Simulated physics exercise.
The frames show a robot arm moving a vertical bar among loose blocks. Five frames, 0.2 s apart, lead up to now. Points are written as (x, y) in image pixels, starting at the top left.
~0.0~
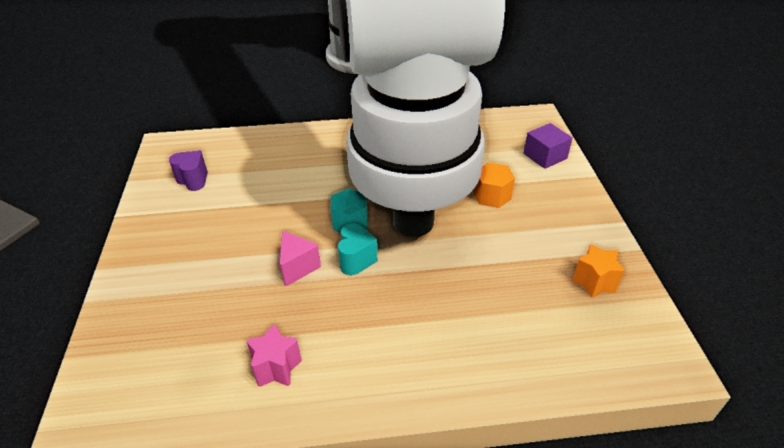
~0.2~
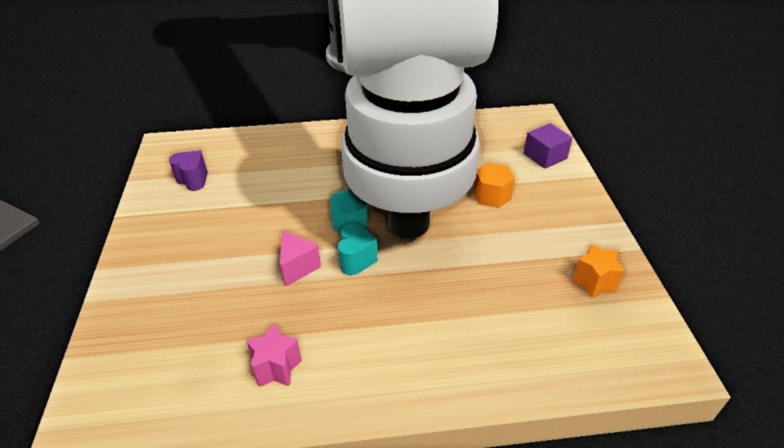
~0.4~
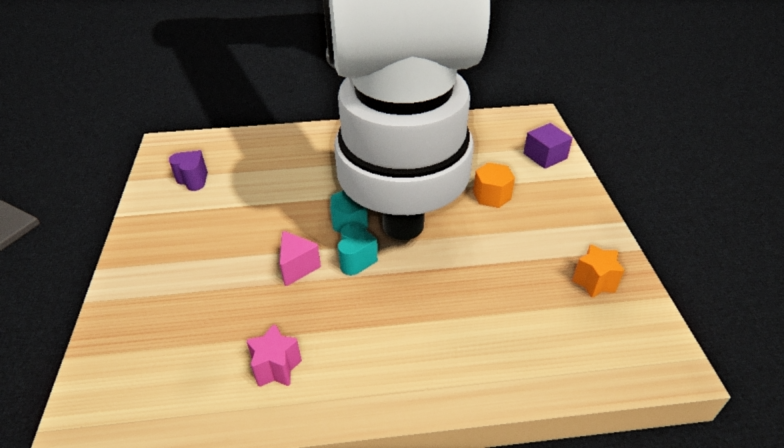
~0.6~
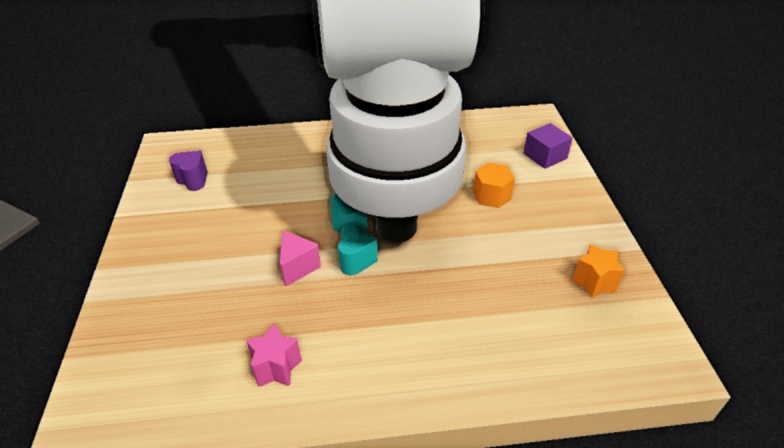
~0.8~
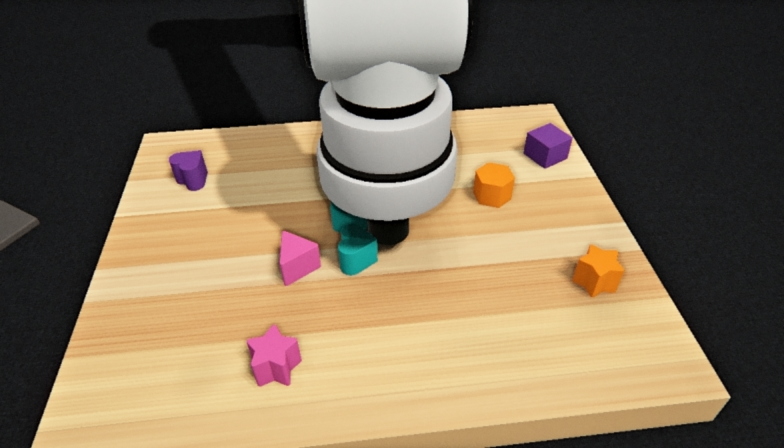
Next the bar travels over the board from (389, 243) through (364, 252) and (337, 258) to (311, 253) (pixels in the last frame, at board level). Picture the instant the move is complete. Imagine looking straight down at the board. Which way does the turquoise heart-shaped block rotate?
That block twists counter-clockwise.
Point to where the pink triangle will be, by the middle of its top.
About (268, 252).
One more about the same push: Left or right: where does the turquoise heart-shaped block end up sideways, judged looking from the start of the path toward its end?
My answer: Left.
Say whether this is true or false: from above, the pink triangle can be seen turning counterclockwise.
The claim does not hold.
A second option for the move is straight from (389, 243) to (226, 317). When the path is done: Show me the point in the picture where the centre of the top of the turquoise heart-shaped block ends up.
Its top middle will sit at (183, 322).
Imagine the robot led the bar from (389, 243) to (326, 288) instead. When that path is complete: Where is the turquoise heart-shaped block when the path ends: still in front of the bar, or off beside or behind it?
Carried ahead at the end.
What follows on the original path. Halfway along, bar (350, 244); pink triangle (282, 248), turned 15° clockwise; turquoise heart-shaped block (319, 253).
At the end, bar (309, 241); pink triangle (268, 252), turned 55° clockwise; turquoise six-sided block still; turquoise heart-shaped block (302, 261), turned 25° anticlockwise.
